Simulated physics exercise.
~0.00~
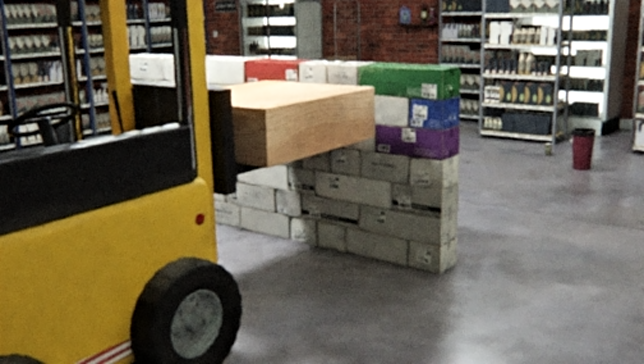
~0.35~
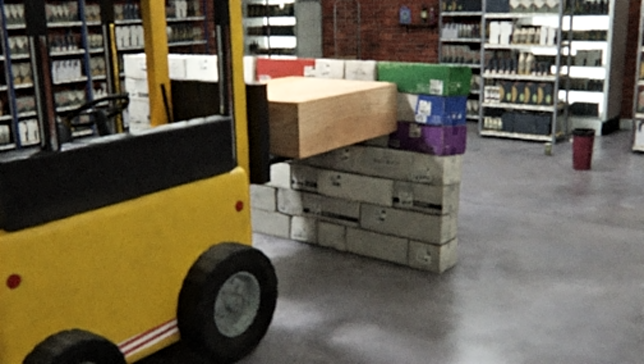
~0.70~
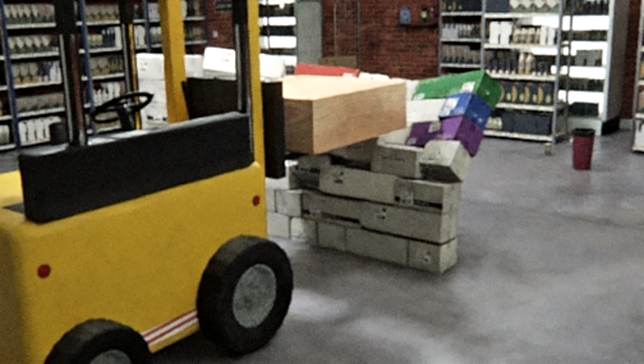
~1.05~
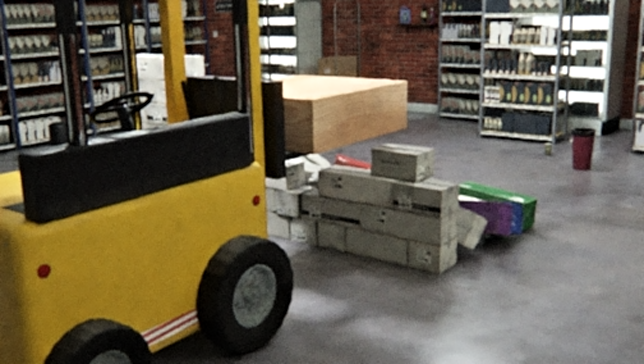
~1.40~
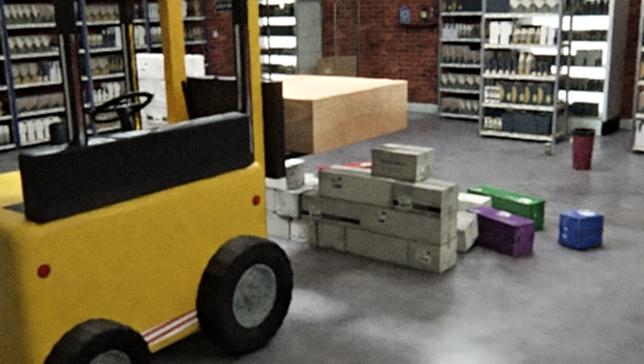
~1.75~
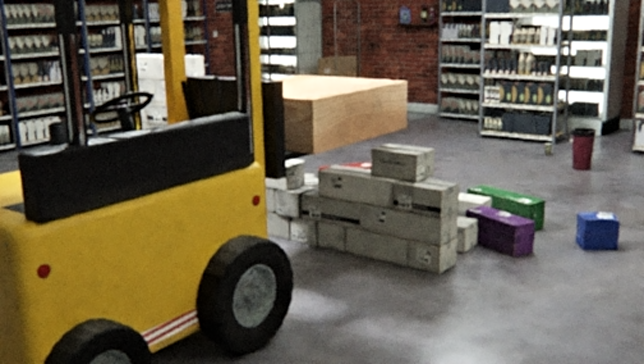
Yellow forklift pushing a wooden block into a wall of stacked boxes, toppling the upper part while the lower rows stay standing.
